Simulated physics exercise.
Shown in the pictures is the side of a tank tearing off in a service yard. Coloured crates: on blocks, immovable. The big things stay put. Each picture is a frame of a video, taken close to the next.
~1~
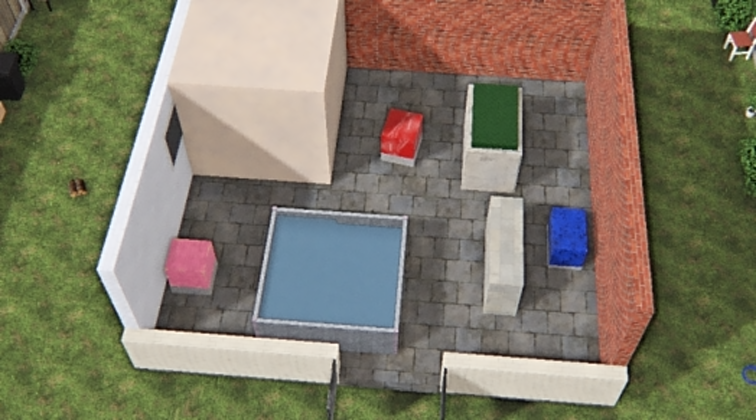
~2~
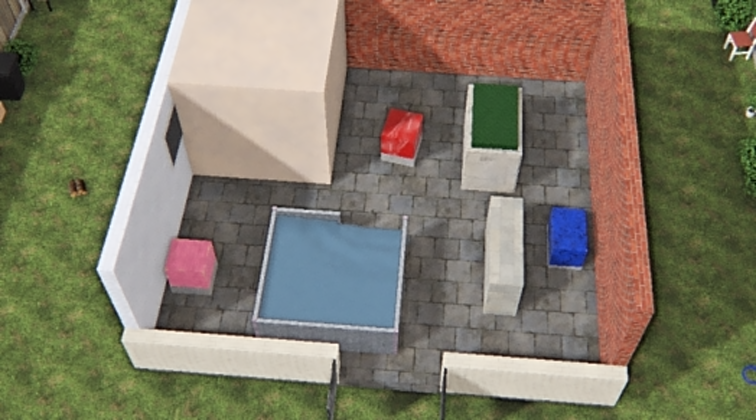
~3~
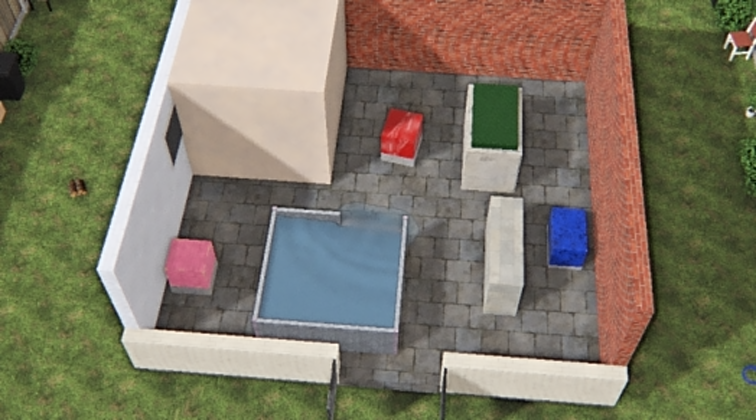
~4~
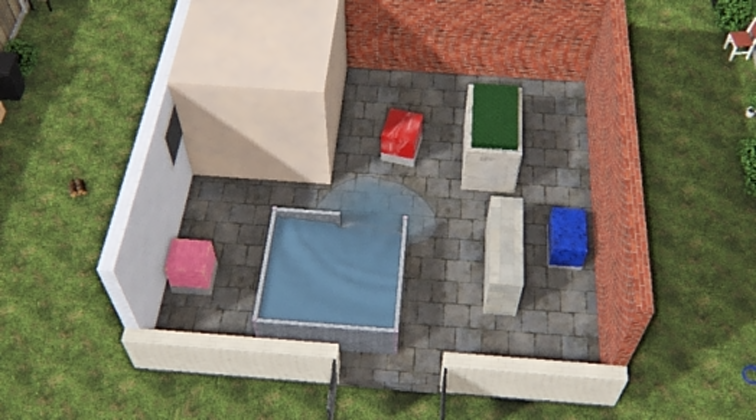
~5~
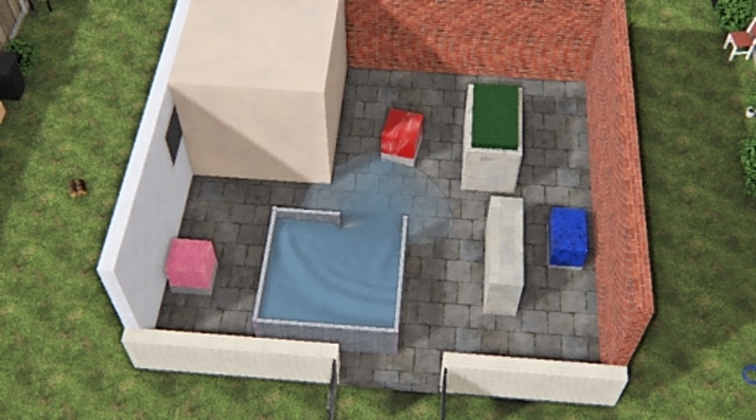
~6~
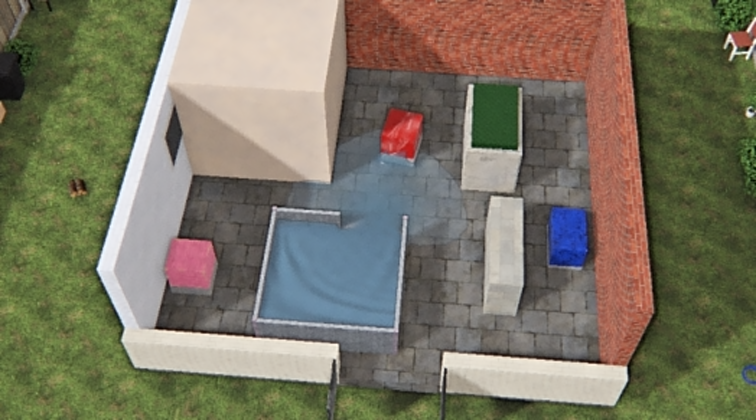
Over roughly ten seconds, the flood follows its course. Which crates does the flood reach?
The red crate has water on it afterwards; the blue crate has water on it afterwards; the pink crate has no water on it afterwards.
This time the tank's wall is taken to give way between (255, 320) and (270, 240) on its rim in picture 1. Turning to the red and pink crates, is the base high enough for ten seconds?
Note: Red crate is left dry; pink crate is overtopped.
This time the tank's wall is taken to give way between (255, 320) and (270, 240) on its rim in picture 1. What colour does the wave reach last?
It's the one in blue.
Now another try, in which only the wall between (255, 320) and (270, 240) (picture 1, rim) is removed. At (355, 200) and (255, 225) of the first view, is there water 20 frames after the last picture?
Well, the first one's sitting in a puddle and the next one's sitting in a puddle.
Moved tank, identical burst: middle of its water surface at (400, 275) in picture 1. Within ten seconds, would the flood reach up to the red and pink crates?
I reckon the red one is overrun, while the pink one is unharmed.
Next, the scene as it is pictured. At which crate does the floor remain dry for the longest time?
It's the crate marked pink.
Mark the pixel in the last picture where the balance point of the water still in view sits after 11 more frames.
Near (364, 227).
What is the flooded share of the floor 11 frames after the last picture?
Estimate: Some 40 in a hundred.
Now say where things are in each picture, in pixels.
The first frame shows still water in the tank at (333, 270).
In the second frame, water pours out on the tank's far side and has run to a hidden place.
In the third frame, the front is at (346, 207), out from the gap on the tank's far side.
In the fourth frame, the front is at (362, 180), out from the gap on the tank's far side.
In the fifth frame, water pours out on the tank's far side and has run to (371, 156).
In the sixth frame, water pours out on the tank's far side and has run to (374, 134).
A moment on, water covers 25 % of the floor; the red crate water round its plinth, the blue crate not reached, the pink crate not reached.
Next, water covers 40 % of the floor; the red crate water round its plinth, the blue crate water round its plinth, the pink crate not reached.
Then, water covers 55 % of the floor; the red crate water round its plinth, the blue crate water round its plinth, the pink crate water round its plinth.
Later, water covers 70 % of the floor; the red crate water round its plinth, the blue crate water round its plinth, the pink crate water round its plinth.
In the end, water covers 95 % of the floor; the red crate was topped, the blue crate was topped, the pink crate stayed above the water.
